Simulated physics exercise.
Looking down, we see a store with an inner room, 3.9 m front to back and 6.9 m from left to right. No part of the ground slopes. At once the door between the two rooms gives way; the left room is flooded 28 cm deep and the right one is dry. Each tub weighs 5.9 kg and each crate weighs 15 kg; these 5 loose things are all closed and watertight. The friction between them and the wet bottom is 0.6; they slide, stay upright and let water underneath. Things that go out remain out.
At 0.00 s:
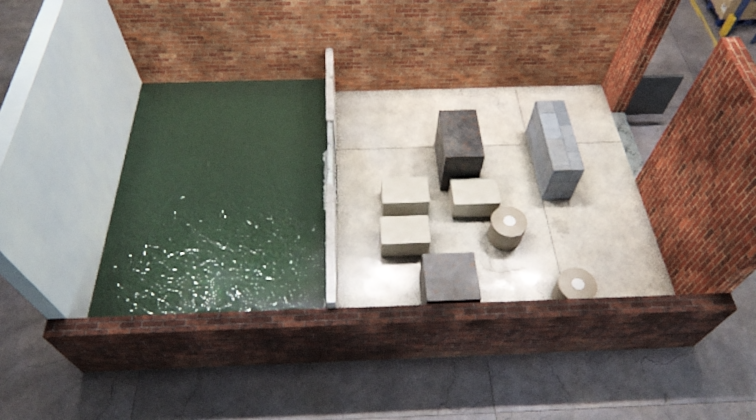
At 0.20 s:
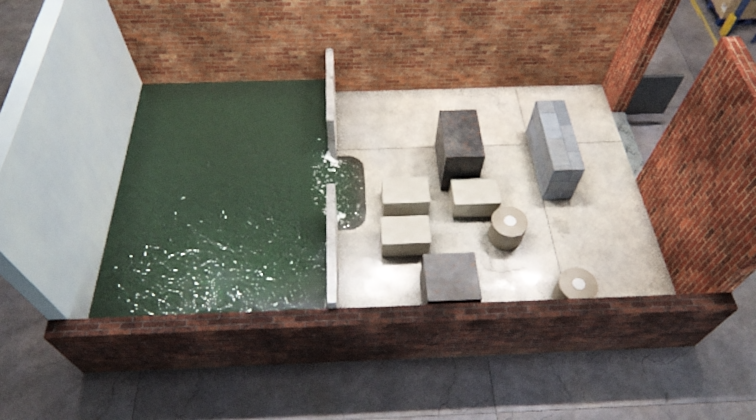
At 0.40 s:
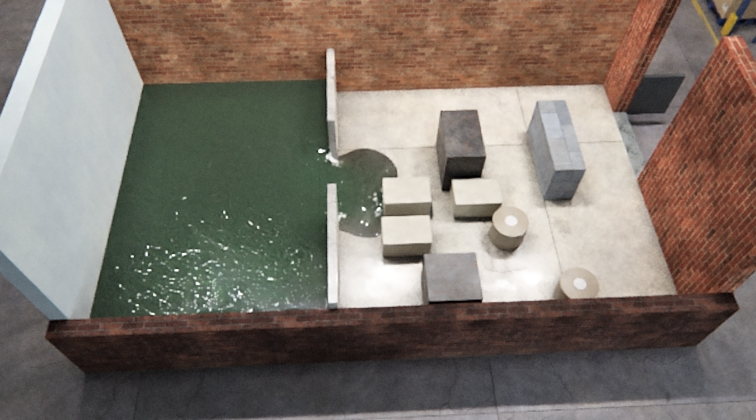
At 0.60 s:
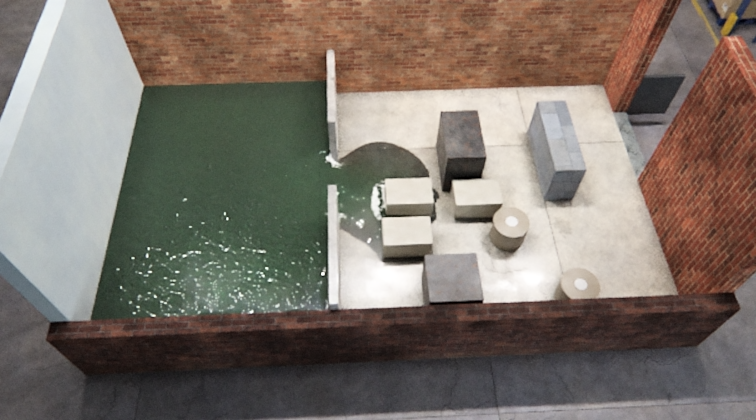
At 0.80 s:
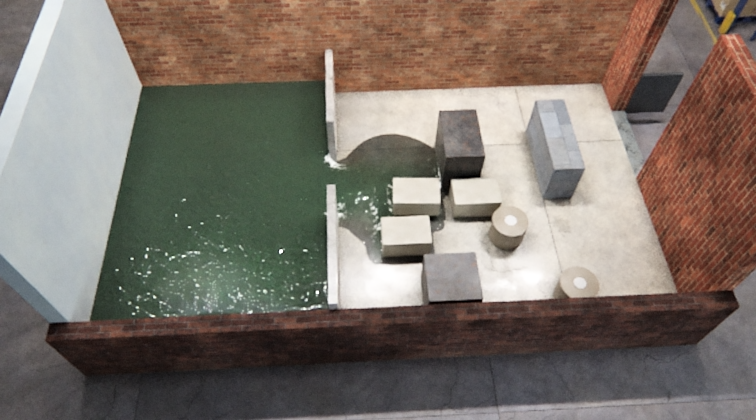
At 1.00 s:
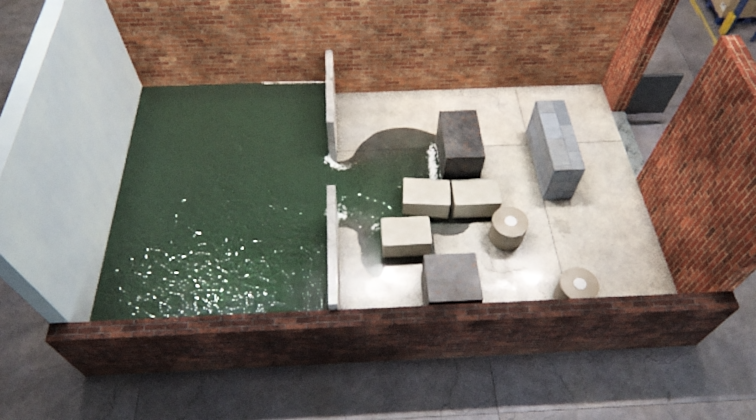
A brick-walled store with an inner room is seen from above by a still camera. Dark green water fills the left side, and across a thin grey partition, pale crates, round drums, a dark block and grey blocks stand on a pale dry floor. A gap opens in the partition, water spreads through it around the nearest crates, and one pale crate slides right, up to its neighbour.
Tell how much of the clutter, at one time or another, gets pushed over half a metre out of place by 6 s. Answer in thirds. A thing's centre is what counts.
The share is at least two thirds.
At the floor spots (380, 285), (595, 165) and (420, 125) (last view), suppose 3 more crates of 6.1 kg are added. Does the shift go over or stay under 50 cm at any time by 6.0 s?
In turn: Less, less, past it.
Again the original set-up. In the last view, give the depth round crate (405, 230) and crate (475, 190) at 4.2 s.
Depths: Near 4 cm, then near 5 cm.
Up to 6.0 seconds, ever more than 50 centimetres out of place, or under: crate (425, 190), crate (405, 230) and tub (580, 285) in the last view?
First crosses the line, second stays inside the line, third crosses the line.
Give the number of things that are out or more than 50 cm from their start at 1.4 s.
Tally at that time: 0.
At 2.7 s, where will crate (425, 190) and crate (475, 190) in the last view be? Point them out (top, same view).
Around (485, 229) and (517, 193).
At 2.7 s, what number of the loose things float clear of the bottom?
I'd say 0 of them.
After 1.4 s 0 of 5 are over 50 cm from their spots; 0 afloat.
After 2.7 s 3 of 5 are over 50 cm from their spots; 0 afloat.
After 4.2 s 4 of 5 are over 50 cm from their spots; 2 afloat.
After 6.0 s 4 of 5 are over 50 cm from their spots, and 4 have been at some point; 4 afloat.
